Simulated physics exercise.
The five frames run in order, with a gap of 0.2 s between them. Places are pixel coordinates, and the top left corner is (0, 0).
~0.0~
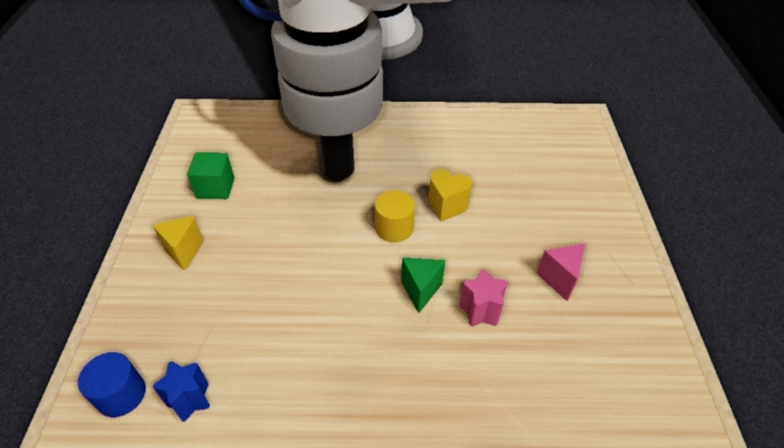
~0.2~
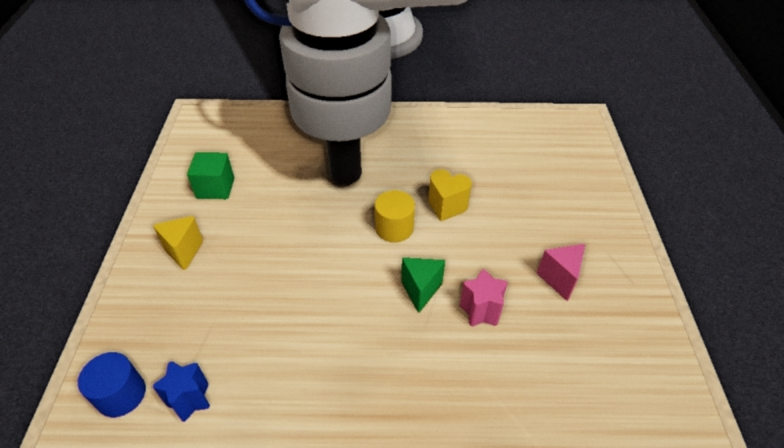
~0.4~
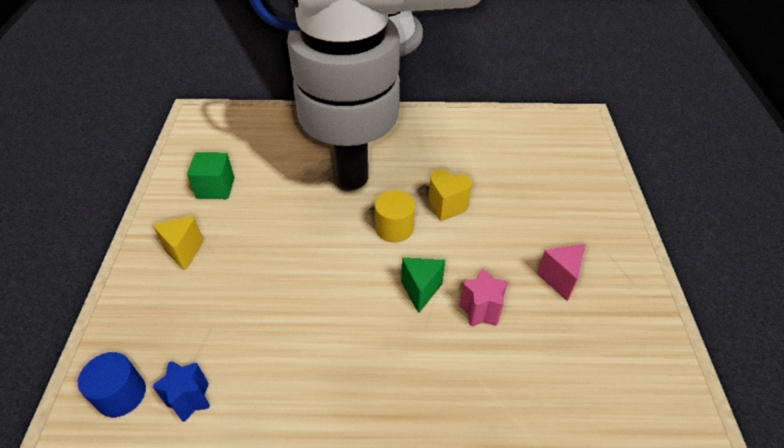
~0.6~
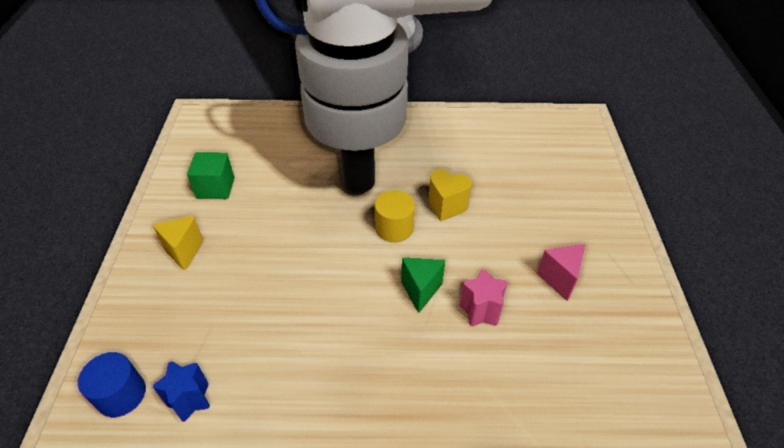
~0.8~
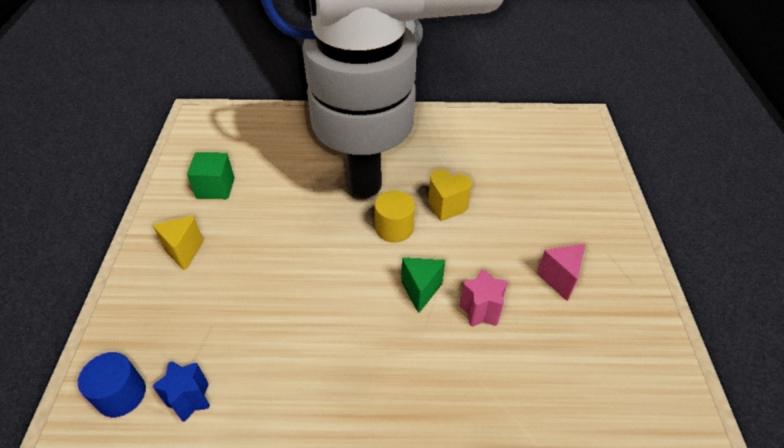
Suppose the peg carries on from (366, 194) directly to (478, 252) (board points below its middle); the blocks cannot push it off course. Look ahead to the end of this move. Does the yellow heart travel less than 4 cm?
In short: Yes.
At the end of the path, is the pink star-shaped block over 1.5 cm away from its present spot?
The answer is no.
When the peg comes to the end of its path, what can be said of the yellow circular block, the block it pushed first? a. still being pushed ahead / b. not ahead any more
The correct letter is b.
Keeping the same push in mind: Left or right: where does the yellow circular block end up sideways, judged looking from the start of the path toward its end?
The answer is right.
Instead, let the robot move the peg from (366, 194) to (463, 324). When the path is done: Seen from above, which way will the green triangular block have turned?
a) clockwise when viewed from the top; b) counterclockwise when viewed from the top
a (clockwise when viewed from the top)
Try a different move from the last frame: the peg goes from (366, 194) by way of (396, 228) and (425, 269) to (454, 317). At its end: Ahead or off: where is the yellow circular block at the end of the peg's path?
Answer: Still ahead.
What follows on the original path. One third of the way, peg at (403, 205); yellow circular block at (405, 216).
Two thirds of the way, peg at (441, 224); yellow circular block at (417, 229); yellow heart at (454, 183), turned 20° anticlockwise.
At the end, peg at (480, 245); yellow circular block at (417, 229); yellow heart at (454, 183), turned 25° anticlockwise; pink star-shaped block not moved.
